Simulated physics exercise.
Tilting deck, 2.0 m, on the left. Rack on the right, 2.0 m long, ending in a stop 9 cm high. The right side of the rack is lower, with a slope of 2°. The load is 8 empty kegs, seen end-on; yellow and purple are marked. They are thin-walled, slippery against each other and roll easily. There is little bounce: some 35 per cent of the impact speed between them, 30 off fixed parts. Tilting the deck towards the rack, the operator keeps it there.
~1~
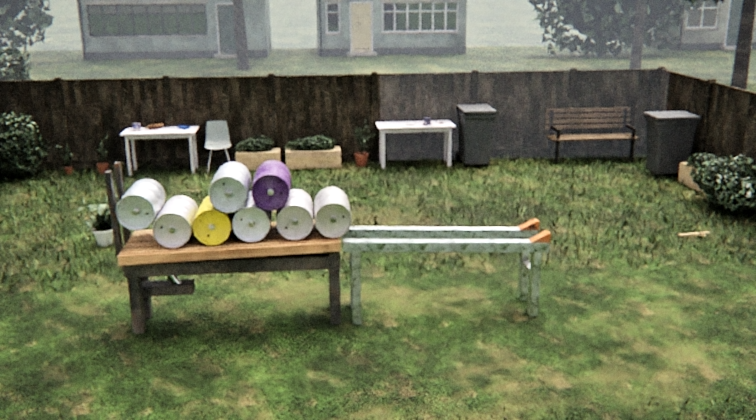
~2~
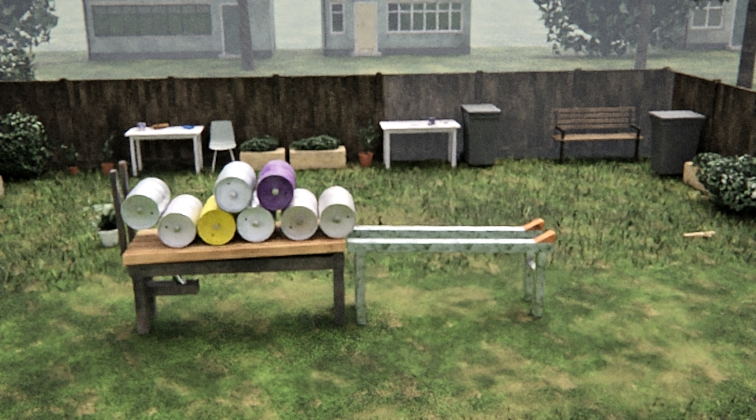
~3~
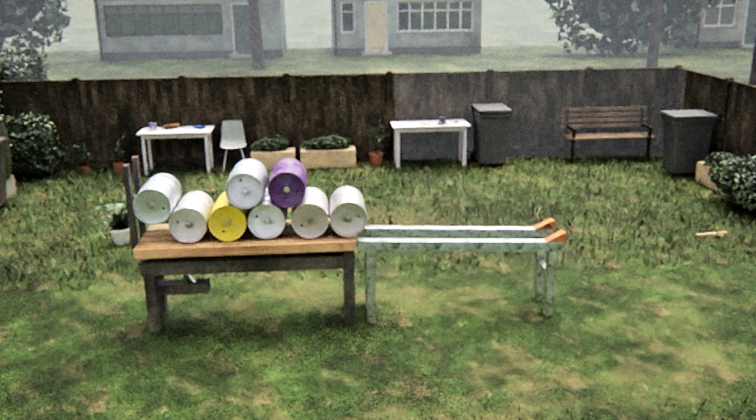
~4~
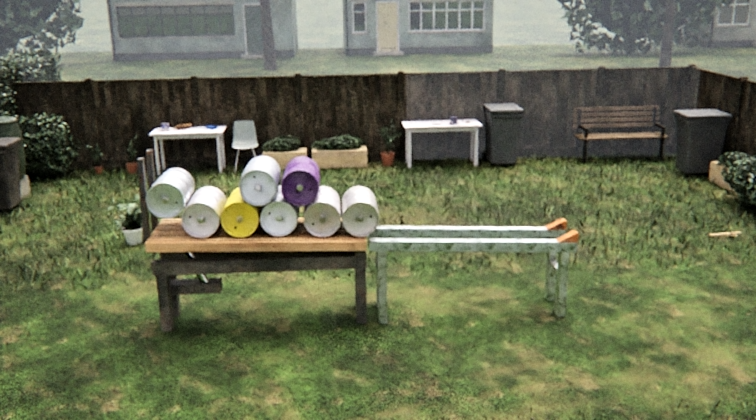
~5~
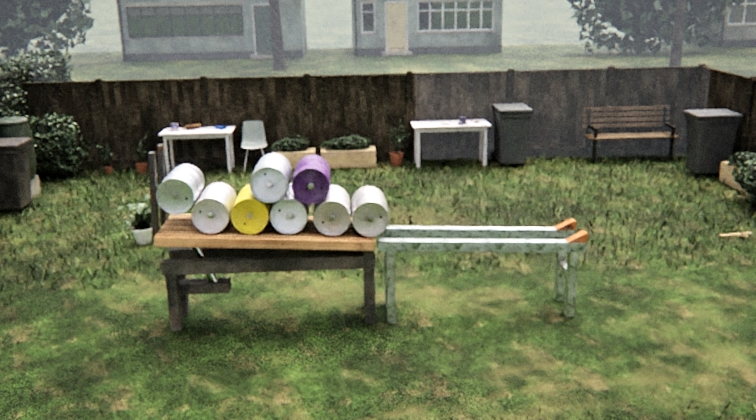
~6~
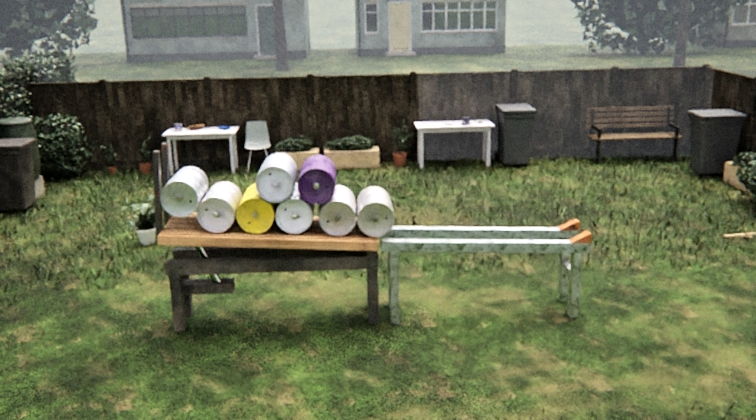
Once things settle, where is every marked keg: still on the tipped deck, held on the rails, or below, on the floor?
Once settled, yellow is held on the rails, purple is held on the rails.
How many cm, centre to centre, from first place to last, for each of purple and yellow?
The purple one moved 220 and the yellow one moved 200.
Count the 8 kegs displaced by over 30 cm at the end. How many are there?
Count: 8.
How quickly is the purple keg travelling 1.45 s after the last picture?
I'd put it near 0.7 m/s.
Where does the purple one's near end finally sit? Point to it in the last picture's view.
In the last picture it sits near (537, 225).
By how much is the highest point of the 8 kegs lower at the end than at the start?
It sits roughly 5 cm lower at the end.
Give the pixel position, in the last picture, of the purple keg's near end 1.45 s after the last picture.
Roughly at (371, 195) in the last picture.
Another 1.4 s on from the last picture, yellow is on the deck, 70 cm from the hinge, rolling right; purple is up on others, 10 cm from the hinge, rolling right; 0 of 8 over the stop.
Another 3.2 s on from the last picture, yellow is on the rack, 195 cm from the rack's far end, rolling right; purple is on the rack, 120 cm from the rack's far end, rolling right; 1 of 8 over the stop.
In the end (5.6 s after the last picture), yellow is on the rack, 125 cm from the rack's far end; purple is on the rack, 55 cm from the rack's far end; 1 of 8 over the stop.
